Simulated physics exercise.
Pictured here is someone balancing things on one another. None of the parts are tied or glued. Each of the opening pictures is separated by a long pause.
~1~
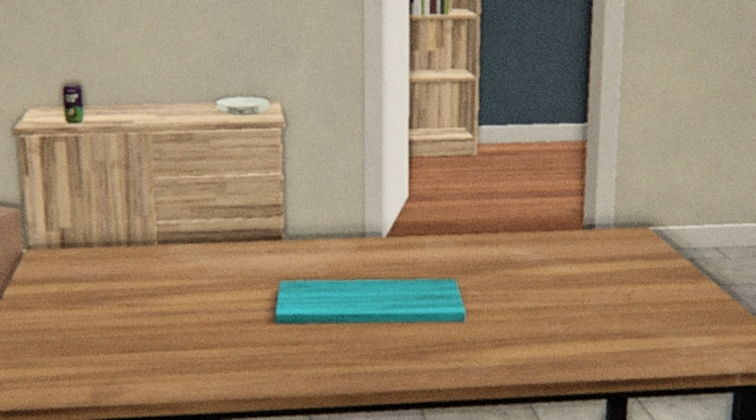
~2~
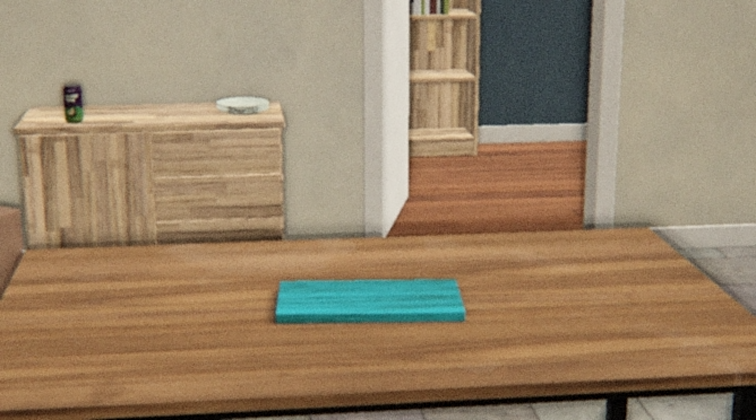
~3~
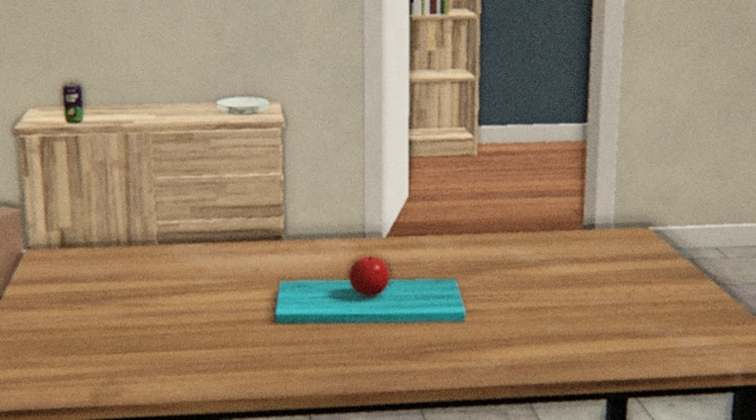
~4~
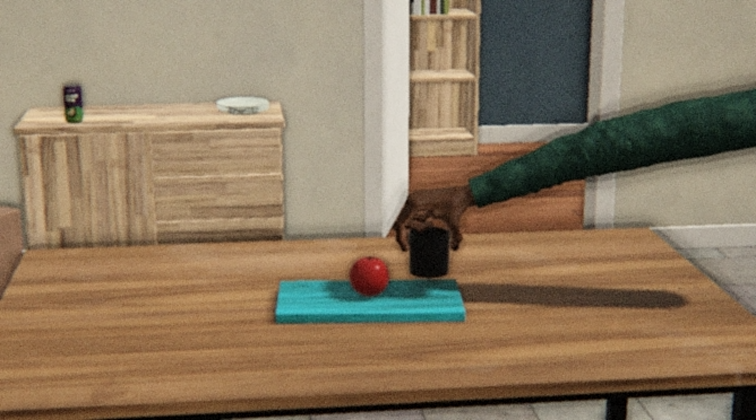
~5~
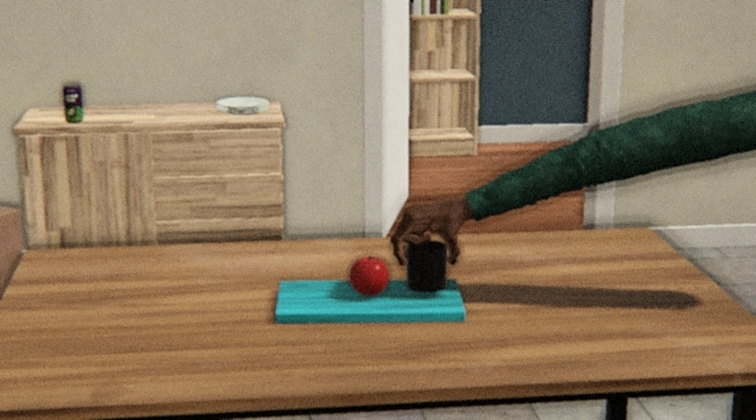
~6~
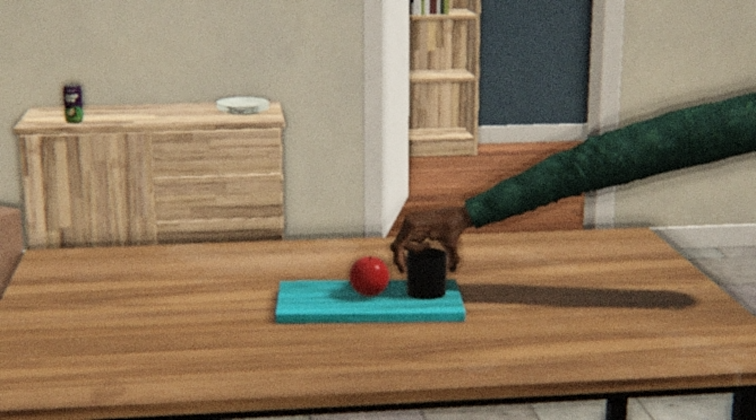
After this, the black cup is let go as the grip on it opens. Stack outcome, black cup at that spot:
Stable.
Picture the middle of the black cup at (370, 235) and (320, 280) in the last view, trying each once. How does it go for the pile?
Case A: It comes down; case B: It does not fall.
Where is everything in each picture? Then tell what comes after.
In the first picture, the last thing is not in view yet.
In the second picture, the last thing is not in view yet.
In the third picture, the last thing is not in view yet; red apple (369, 276).
In the fourth picture, on its way; black cup (429, 252); red apple (369, 276).
In the fifth picture, on its way; black cup (427, 266); red apple (369, 276).
In the sixth picture, set down, still held; black cup (427, 274); red apple (369, 276).
Then, 0.20 s after the last picture, nothing has stirred.
Then, 0.60 s after the last picture, black cup resting near (427, 274).
At rest, all 3 in place. Seen from the same camera at the end, black cup near (427, 274). The pile holds.
